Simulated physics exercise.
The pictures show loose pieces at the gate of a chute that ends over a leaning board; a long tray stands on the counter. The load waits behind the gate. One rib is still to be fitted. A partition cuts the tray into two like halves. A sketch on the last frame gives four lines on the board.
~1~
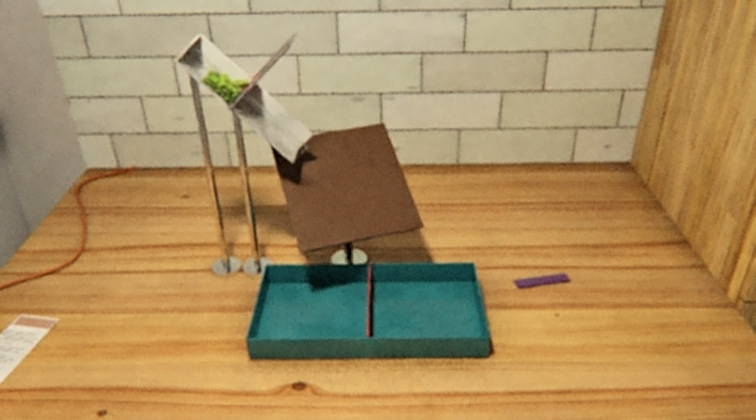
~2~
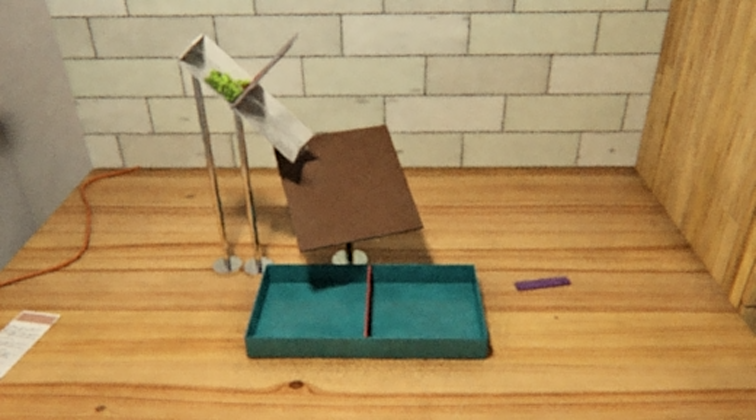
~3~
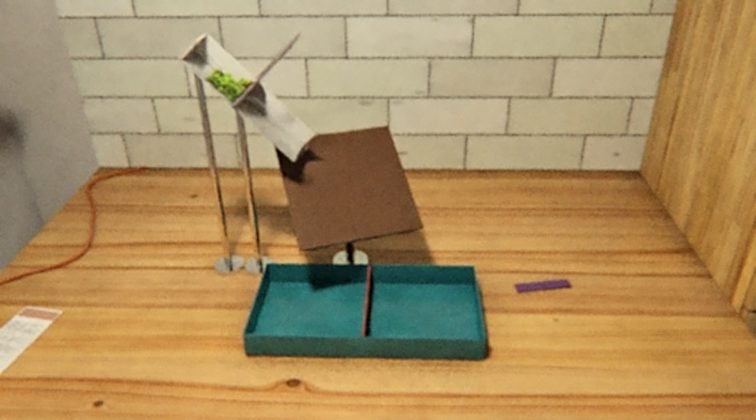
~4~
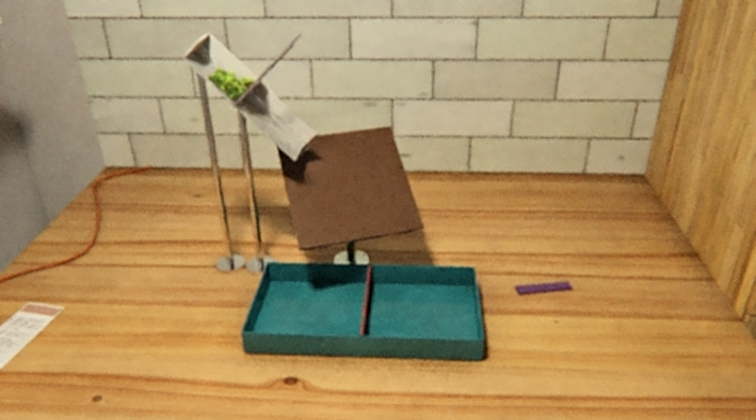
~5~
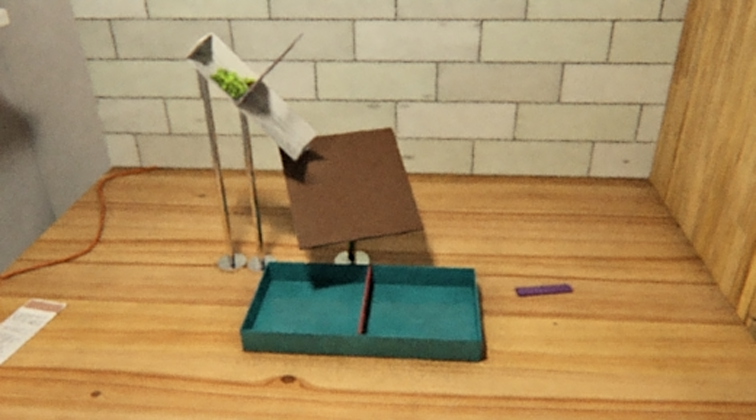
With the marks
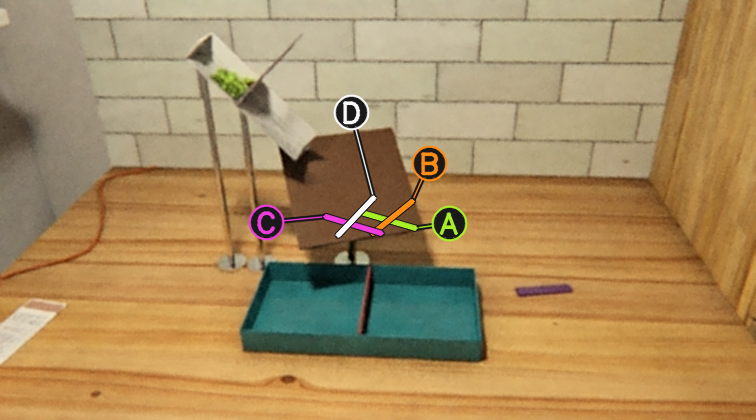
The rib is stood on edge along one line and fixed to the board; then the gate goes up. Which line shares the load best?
Go for B.
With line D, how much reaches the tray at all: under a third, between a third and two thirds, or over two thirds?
It is over two thirds.
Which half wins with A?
The right half.
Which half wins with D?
More lands on the left.
On the marked copy, line A from (360, 212) to (415, 228); line B from (412, 201) to (372, 233); line C from (325, 216) to (381, 233); line D from (373, 197) to (338, 235).
With A, of what is caught, a small part in the left half, nearly all in the right.
With B, of what is caught, about two thirds in the left half, about a third in the right.
With C, of what is caught, none in the left half, all in the right.
With D, of what is caught, most in the left half, about a quarter in the right.
